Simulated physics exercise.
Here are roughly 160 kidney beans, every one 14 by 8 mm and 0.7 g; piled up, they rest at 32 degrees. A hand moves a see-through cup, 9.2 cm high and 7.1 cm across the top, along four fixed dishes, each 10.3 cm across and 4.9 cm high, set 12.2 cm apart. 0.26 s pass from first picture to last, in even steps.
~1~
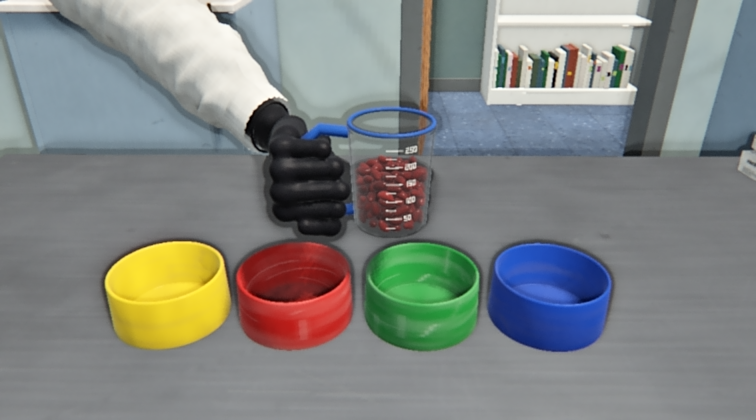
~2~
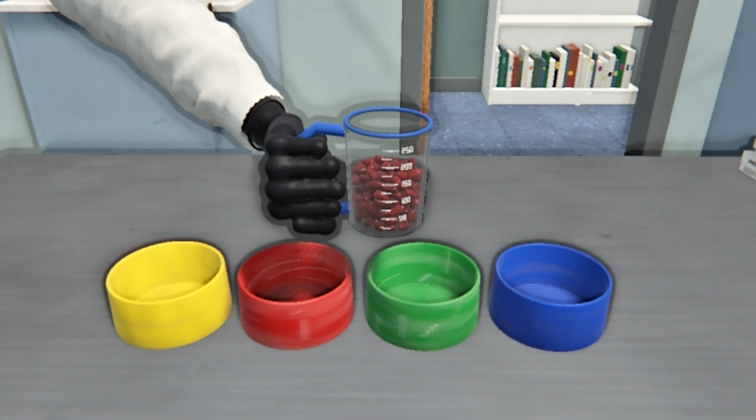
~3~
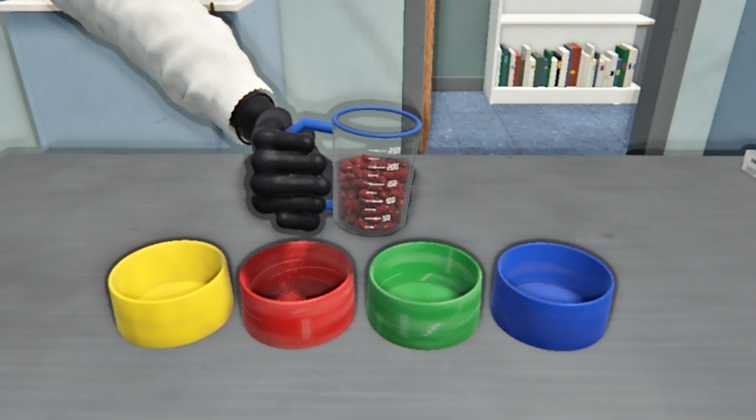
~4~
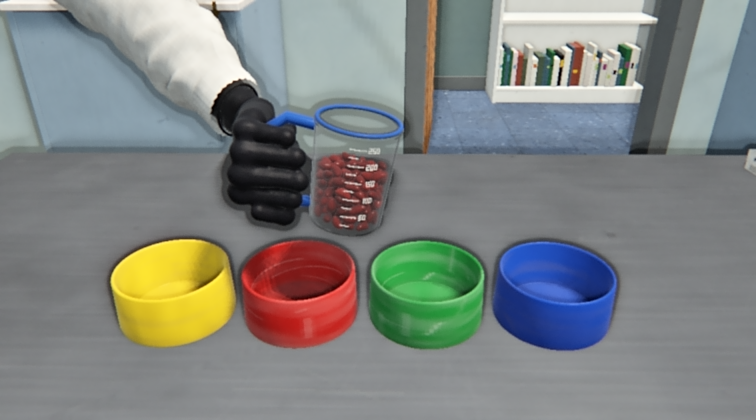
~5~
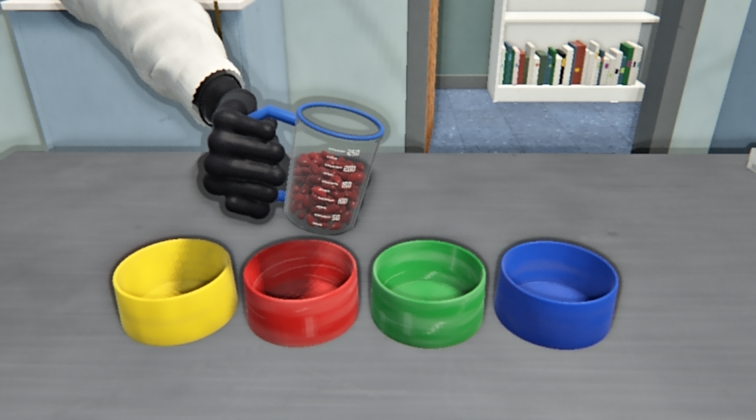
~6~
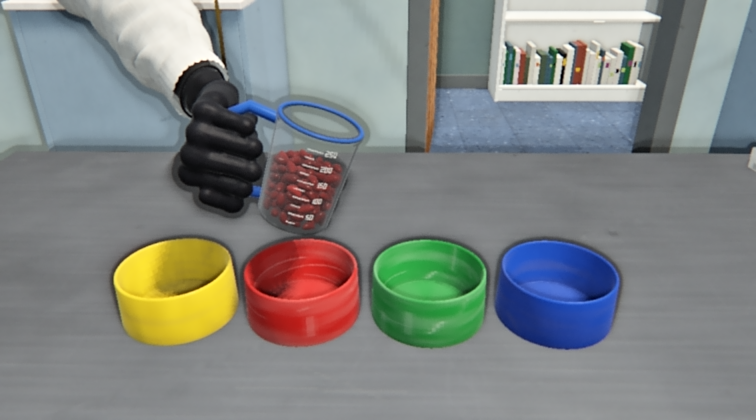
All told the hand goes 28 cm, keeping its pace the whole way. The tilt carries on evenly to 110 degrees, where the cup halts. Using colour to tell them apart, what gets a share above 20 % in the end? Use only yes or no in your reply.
Red: No; blue: No; green: No; yellow: Yes; counter: No.
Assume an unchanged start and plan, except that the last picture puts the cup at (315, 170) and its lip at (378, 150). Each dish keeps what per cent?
You'd end up with red at 0, blue at 0, green at 0 and yellow at 100.
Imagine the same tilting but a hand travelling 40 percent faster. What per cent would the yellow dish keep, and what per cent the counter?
Shares - yellow 100, counter 0.
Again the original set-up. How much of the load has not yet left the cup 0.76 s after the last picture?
It comes to about 100 percent.
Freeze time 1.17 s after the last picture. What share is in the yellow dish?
Roughly 40 %.
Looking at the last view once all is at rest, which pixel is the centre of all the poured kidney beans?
Close to pixel (183, 294).
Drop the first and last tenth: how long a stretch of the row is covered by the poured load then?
About 6 cm.
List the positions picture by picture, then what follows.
Cup at (391, 173), tilt 0 degrees, lip at (434, 122), moved 0.0 cm; middle of the pieces at (391, 191); blue dish at (551, 273); green dish at (422, 272); red dish at (294, 271); yellow dish at (166, 271), in the first picture.
Cup at (387, 173), tilt 1 degrees, lip at (431, 123), moved 0.4 cm; middle of the pieces at (387, 191), in the second picture.
Cup at (373, 172), tilt 4 degrees, lip at (419, 124), moved 1.8 cm; middle of the pieces at (373, 190), in the third picture.
Cup at (352, 171), tilt 9 degrees, lip at (401, 127), moved 3.8 cm; middle of the pieces at (350, 189), in the fourth picture.
Cup at (330, 170), tilt 14 degrees, lip at (382, 131), moved 5.8 cm; middle of the pieces at (327, 188), in the fifth picture.
Cup at (307, 170), tilt 19 degrees, lip at (362, 135), moved 7.9 cm; middle of the pieces at (302, 187); blue dish at (559, 270); green dish at (429, 269); red dish at (301, 268); yellow dish at (174, 267), in the sixth picture.
Then, 0.46 s after the last picture, tilt 63 degrees; cup holds 100 %.
Then, 0.76 s after the last picture, tilt 91 degrees; cup holds 100 %.
Then, 1.17 s after the last picture, tilt 110 degrees; cup holds 55 %, yellow 40 %.
In the end, red 0 %, blue 0 %, green 0 %, yellow 100 %, counter 0 %.
